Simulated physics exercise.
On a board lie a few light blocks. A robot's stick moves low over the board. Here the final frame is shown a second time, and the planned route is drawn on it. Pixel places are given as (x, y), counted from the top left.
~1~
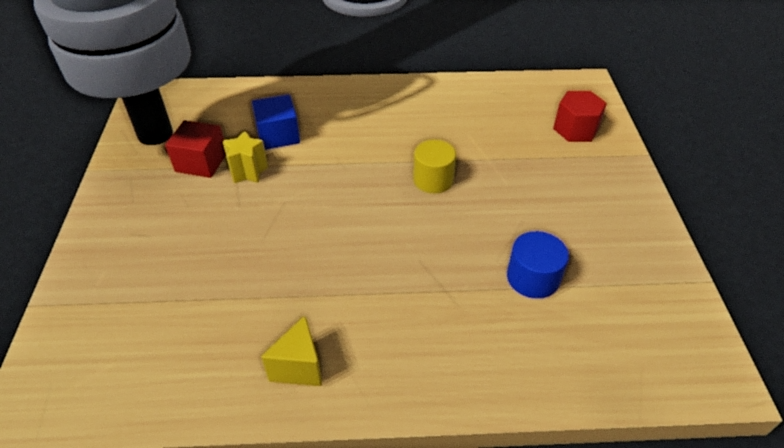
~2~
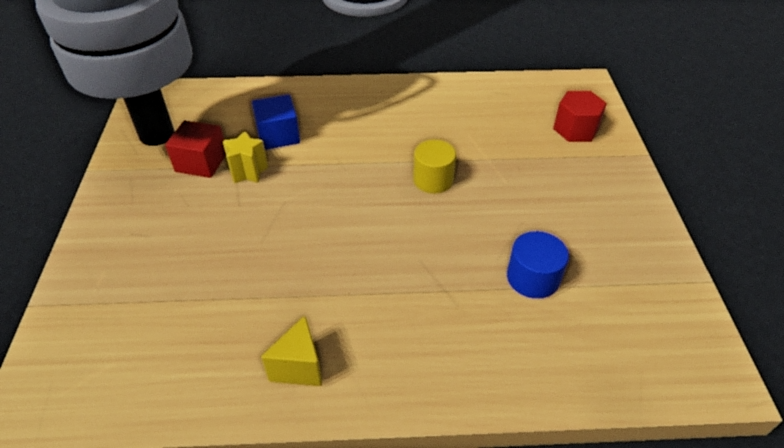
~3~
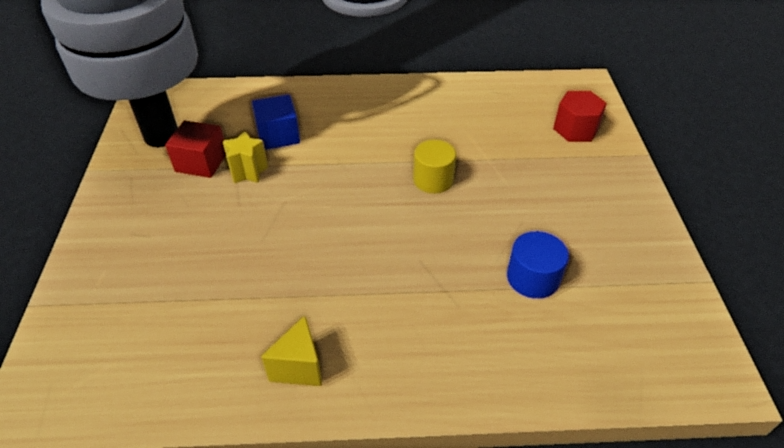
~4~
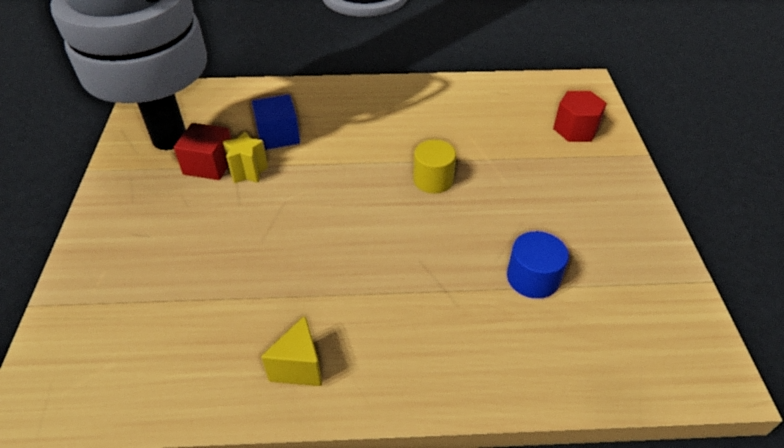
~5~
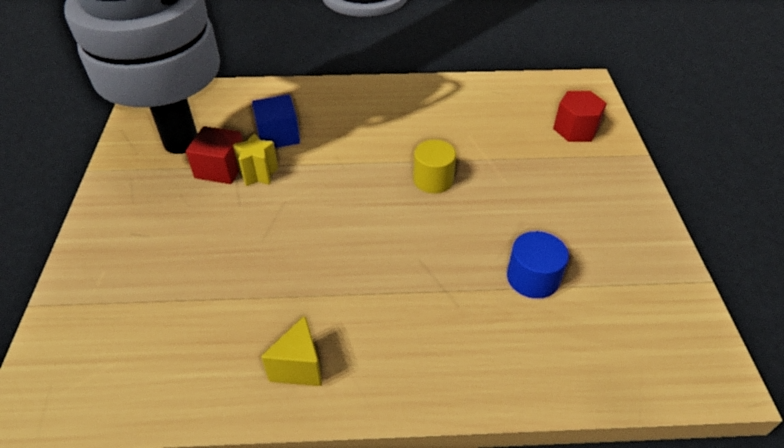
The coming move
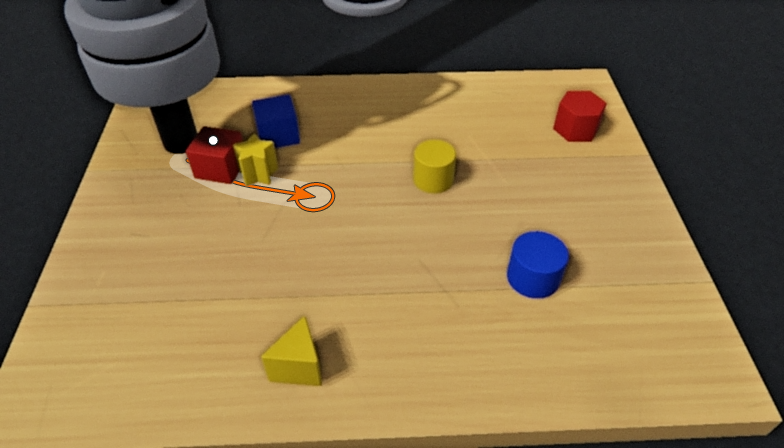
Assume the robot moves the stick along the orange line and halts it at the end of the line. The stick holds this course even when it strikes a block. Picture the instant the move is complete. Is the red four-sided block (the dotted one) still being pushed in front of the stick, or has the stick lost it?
Ahead of the stick.
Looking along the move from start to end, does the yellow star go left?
Going by the path, yes.
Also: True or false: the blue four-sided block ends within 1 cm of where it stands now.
Verdict: True.
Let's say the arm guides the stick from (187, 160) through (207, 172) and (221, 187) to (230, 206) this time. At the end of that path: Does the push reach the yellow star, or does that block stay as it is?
From what I can tell, it won't keep its place.
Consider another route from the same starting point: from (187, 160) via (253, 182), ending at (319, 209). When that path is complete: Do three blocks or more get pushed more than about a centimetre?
I expect not.
Path on the board, from (187, 160) by way of (244, 185) to (315, 197); the dot is on the red four-sided block.
What follows on the original path. One third of the way, stick at (218, 161); red four-sided block at (255, 155), turned 15° anticlockwise; yellow star at (298, 153), turned 25° anticlockwise.
Two thirds of the way, stick at (264, 172); red four-sided block at (303, 166), turned 15° anticlockwise; yellow star at (342, 155), turned 55° anticlockwise.
At the end, stick at (313, 180); red four-sided block at (354, 172), turned 25° anticlockwise; yellow star at (386, 153), turned 75° anticlockwise; blue four-sided block in place.
